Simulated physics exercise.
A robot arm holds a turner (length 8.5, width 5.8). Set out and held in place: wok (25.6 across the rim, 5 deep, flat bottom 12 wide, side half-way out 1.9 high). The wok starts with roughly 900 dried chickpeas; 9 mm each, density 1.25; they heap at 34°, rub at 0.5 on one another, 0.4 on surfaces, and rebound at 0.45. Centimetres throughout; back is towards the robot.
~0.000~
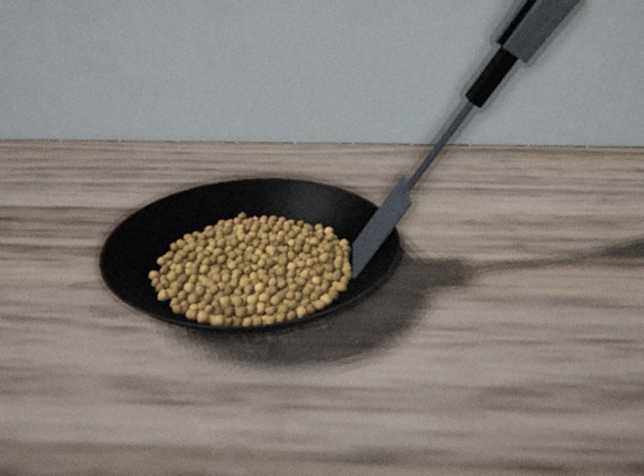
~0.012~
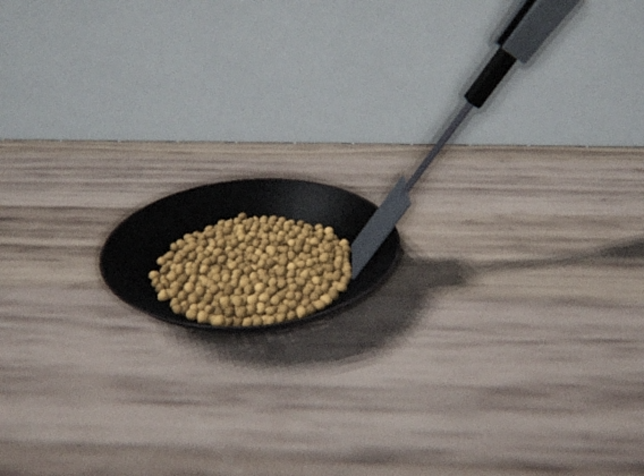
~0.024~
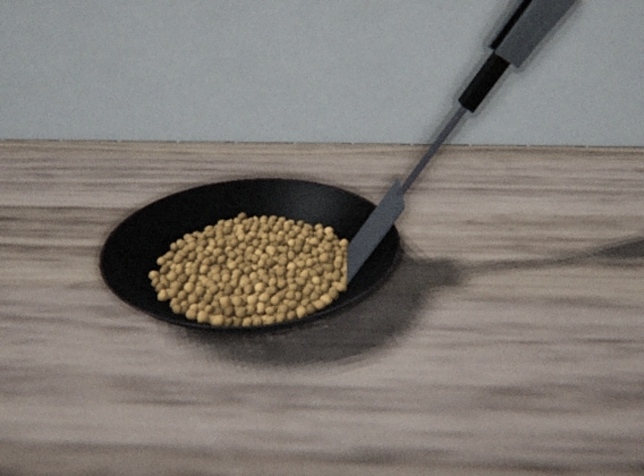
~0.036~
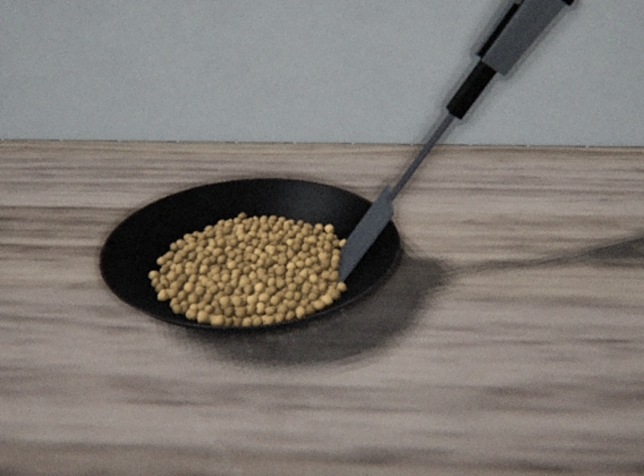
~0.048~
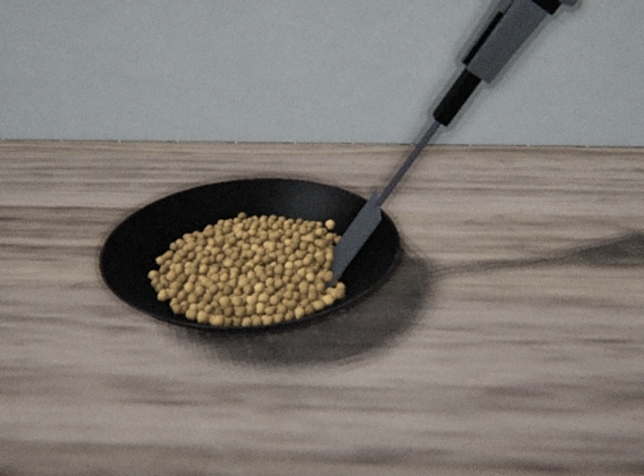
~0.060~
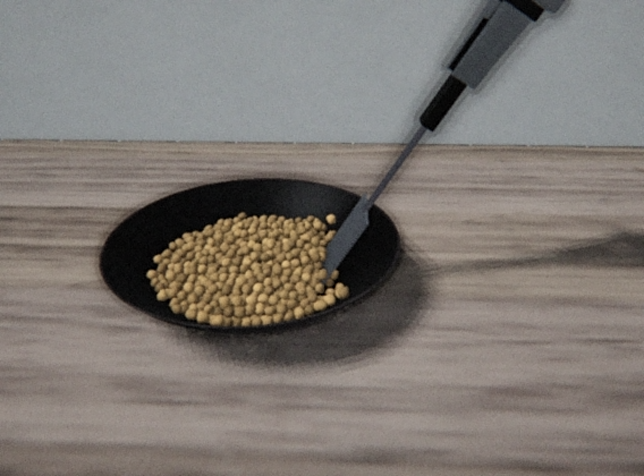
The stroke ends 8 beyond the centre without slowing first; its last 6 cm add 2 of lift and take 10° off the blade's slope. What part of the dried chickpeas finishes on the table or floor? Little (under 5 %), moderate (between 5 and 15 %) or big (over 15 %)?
On the table or floor the share is big, over 15 %.
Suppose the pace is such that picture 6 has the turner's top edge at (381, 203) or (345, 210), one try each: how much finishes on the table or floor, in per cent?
Some 10 and 35 per cent.
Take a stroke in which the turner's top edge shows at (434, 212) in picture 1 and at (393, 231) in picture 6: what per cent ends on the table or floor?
About 15 per cent.
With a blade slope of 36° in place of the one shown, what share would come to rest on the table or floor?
In that case some 20 per cent.
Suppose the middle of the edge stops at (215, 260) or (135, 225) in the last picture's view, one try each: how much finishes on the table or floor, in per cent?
Some 0 and 30 per cent.
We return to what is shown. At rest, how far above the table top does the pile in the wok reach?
About 5.0 cm.
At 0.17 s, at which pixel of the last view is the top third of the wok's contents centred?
At about (195, 243).
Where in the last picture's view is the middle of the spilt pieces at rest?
Around (27, 269).
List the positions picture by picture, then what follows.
The turner top edge at (408, 188), sloping 59°; upper third of the load around (251, 258), from x 155 to 350, top at y 215; 900 in the wok, in the first picture.
The turner top edge at (407, 189), sloping 59°; upper third of the load around (251, 258), from x 155 to 350, top at y 215, in the second picture.
The turner top edge at (402, 192), sloping 59°; upper third of the load around (250, 259), from x 155 to 345, top at y 215, in the third picture.
The turner top edge at (391, 198), sloping 59°; upper third of the load around (252, 258), from x 155 to 345, top at y 215, in the fourth picture.
The turner top edge at (379, 204), sloping 59°; upper third of the load around (255, 256), from x 155 to 345, top at y 215, in the fifth picture.
The turner top edge at (367, 208), sloping 59°; upper third of the load around (255, 254), from x 155 to 345, top at y 215; 900 in the wok, in the sixth picture.
After 0.12 s, sloping 59°, highest piece 5 above the table; 900 in the wok.
After 0.17 s, sloping 56°, highest piece 6 above the table; 900 in the wok.
After 0.40 s, sloping 49°, highest piece 8 above the table; 705 in the wok, 175 on the table or floor, 20 on the blade or in flight.
After 1.45 s, sloping 49°, highest piece 5 above the table; 704 in the wok, 196 on the table or floor.
In the end, 704 in the wok, 196 on the table or floor. That is 22 % on the table or floor.
